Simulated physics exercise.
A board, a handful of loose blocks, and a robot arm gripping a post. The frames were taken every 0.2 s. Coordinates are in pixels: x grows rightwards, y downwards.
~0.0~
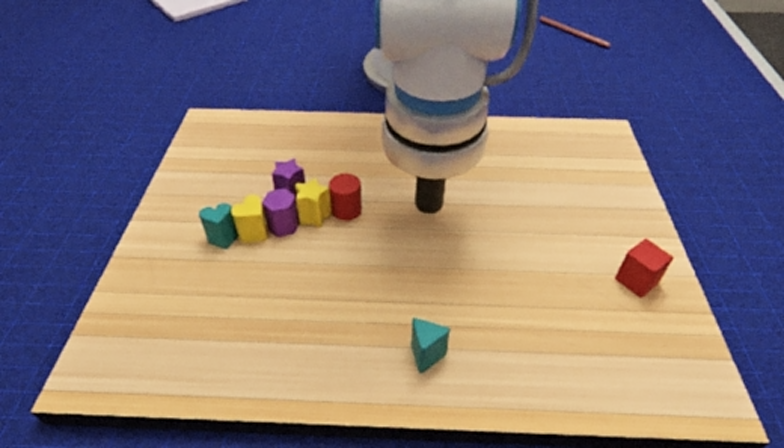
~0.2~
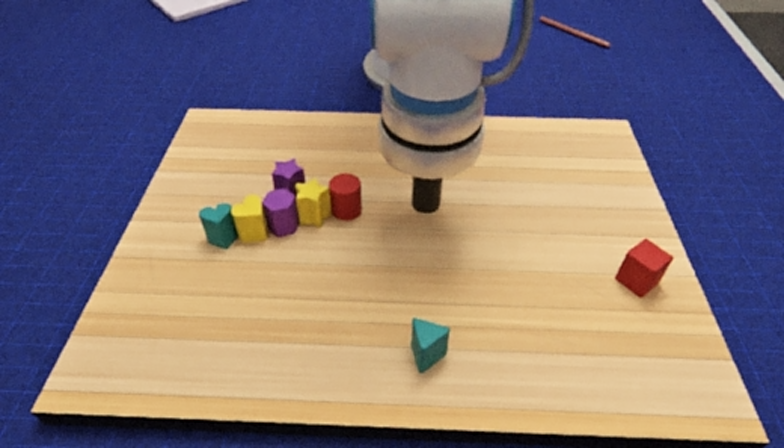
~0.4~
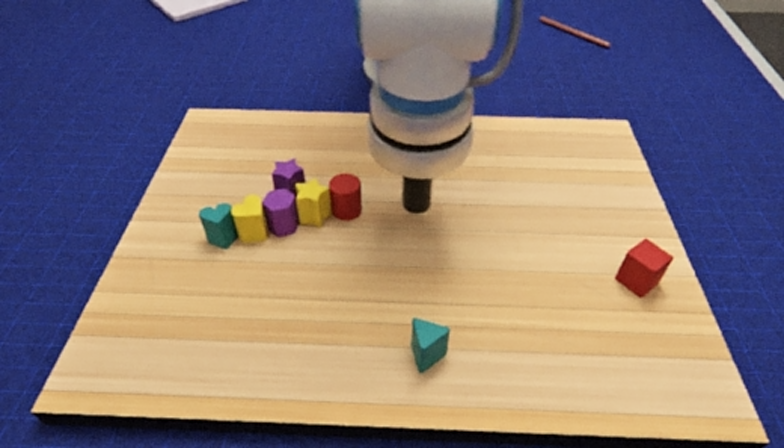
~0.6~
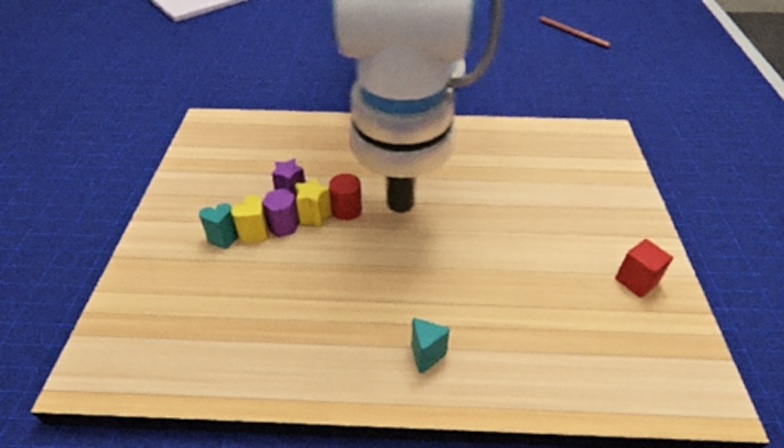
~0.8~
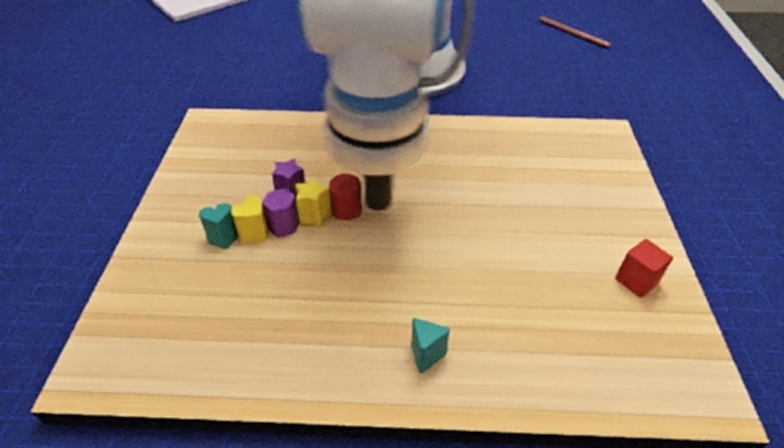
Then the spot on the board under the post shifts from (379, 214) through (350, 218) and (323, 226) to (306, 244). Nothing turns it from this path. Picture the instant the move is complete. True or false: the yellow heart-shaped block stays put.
My answer: True.
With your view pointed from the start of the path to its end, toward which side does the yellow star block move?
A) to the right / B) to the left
A.
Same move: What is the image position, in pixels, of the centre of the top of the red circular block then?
I'd expect the centre of its top face to be at (321, 176).
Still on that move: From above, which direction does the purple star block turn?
Clockwise, from overhead.
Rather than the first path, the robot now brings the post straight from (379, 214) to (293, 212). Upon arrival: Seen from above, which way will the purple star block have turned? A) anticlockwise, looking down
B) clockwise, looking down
It's B.
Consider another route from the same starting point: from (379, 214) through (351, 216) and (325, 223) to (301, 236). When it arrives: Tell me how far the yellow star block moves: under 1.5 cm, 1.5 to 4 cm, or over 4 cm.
Middling, 1.5 to 4 cm.
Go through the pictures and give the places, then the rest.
In the first picture, post tip at (429, 205); block tops, yellow heart-shaped block at (248, 206); purple hexagonal block at (279, 199); purple star block at (287, 168); yellow star block at (311, 189); red circular block at (345, 183).
In the second picture, post at (426, 205); blocks unchanged.
In the third picture, post at (416, 205); blocks unchanged.
In the fourth picture, post at (400, 205); blocks unchanged.
In the fifth picture, post at (379, 202); yellow heart-shaped block at (248, 206); purple hexagonal block at (279, 199); purple star block at (287, 168); yellow star block at (311, 189); red circular block at (345, 183).
On the path given first. Halfway along, post at (335, 209); purple hexagonal block at (275, 200), turned 15° anticlockwise; purple star block at (281, 167), turned 20° clockwise; yellow star block at (294, 183), turned 50° anticlockwise; red circular block at (321, 176).
At the end, post at (304, 233); yellow heart-shaped block in place; purple hexagonal block at (275, 200), turned 15° anticlockwise; purple star block at (281, 167), turned 25° clockwise; yellow star block at (294, 183), turned 50° anticlockwise; red circular block at (321, 176).
